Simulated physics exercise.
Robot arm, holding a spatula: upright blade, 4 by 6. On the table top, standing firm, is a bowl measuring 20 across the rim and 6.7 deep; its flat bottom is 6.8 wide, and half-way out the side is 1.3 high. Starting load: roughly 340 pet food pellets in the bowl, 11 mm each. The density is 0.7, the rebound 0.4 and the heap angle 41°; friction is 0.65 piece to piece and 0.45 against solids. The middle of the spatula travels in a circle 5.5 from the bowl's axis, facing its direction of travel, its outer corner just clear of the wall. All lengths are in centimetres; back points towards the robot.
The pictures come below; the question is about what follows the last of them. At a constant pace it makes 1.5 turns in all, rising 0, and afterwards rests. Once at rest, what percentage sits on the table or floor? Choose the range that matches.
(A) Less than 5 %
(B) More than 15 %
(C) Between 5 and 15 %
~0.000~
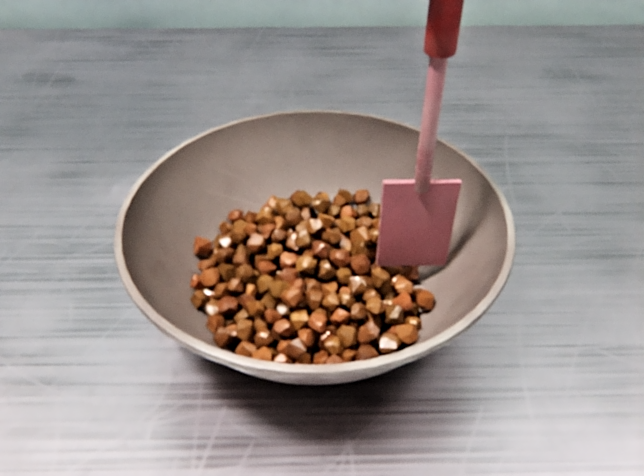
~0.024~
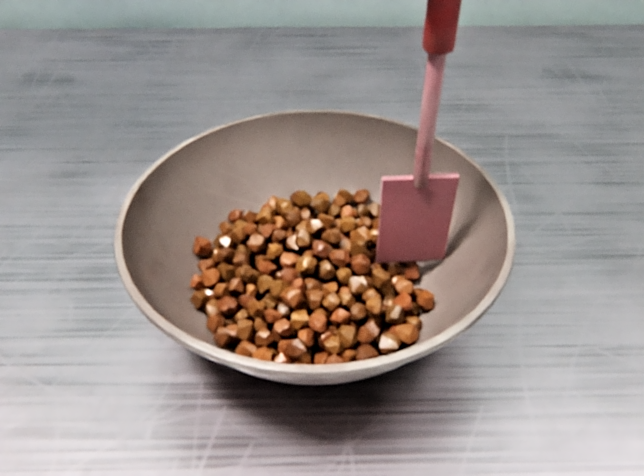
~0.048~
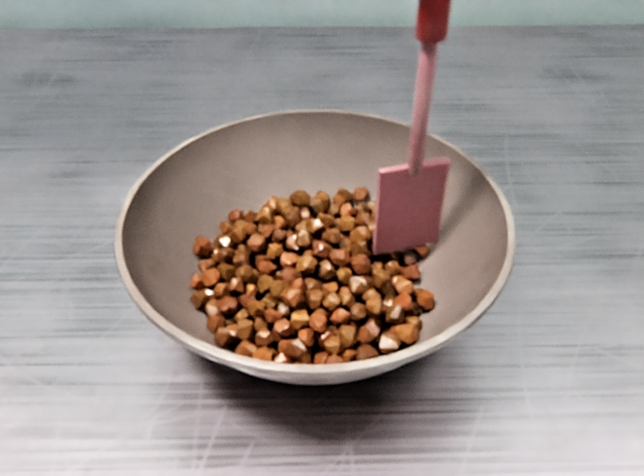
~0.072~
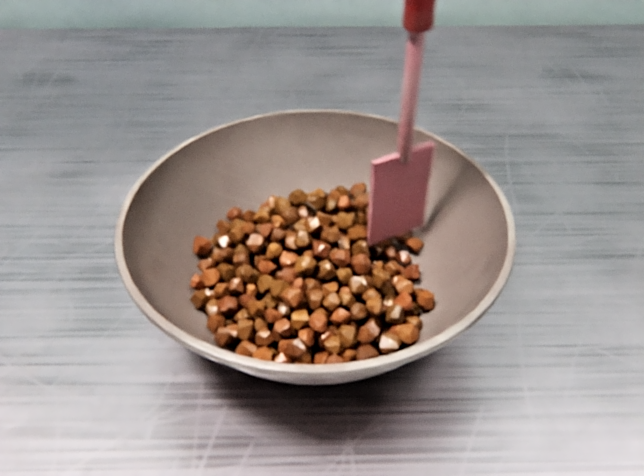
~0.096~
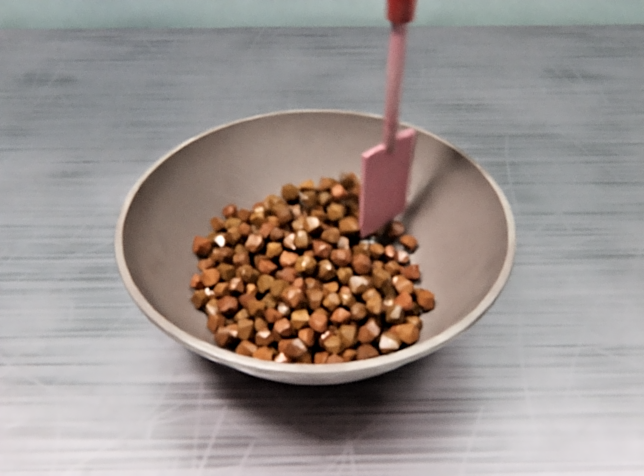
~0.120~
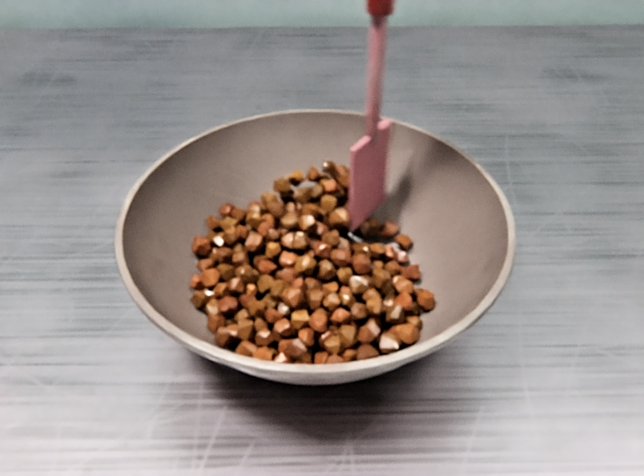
C.
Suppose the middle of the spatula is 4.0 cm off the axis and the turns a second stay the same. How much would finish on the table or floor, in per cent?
Then about 0 per cent.
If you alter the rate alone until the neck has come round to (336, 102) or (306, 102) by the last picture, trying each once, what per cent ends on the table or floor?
About 20 per cent, then about 30 per cent.
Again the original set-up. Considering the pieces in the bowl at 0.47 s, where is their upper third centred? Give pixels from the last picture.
Somewhere around (313, 327) in the last view.
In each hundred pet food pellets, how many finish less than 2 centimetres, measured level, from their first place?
Something close to 20 percent, I'd say.
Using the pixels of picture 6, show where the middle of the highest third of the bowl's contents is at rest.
About (230, 297).
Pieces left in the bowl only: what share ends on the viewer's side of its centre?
Estimate: Some 65 %.
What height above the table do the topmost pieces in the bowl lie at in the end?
7.0 cm, roughly.
After 0.47 s, 244° round, highest piece 8 above the table; 339 in the bowl, 1 on the table or floor, 4 in flight or on the tool.
After 0.82 s, 74° round, highest piece 8 above the table; 328 in the bowl, 13 on the table or floor, 3 in flight or on the tool.
After 1.20 s, 180° round, highest piece 8 above the table; 312 in the bowl, 32 on the table or floor.
After 1.90 s, 180° round, highest piece 8 above the table; 312 in the bowl, 32 on the table or floor.
At rest, 312 in the bowl, 32 on the table or floor. That is 9 % on the table or floor.
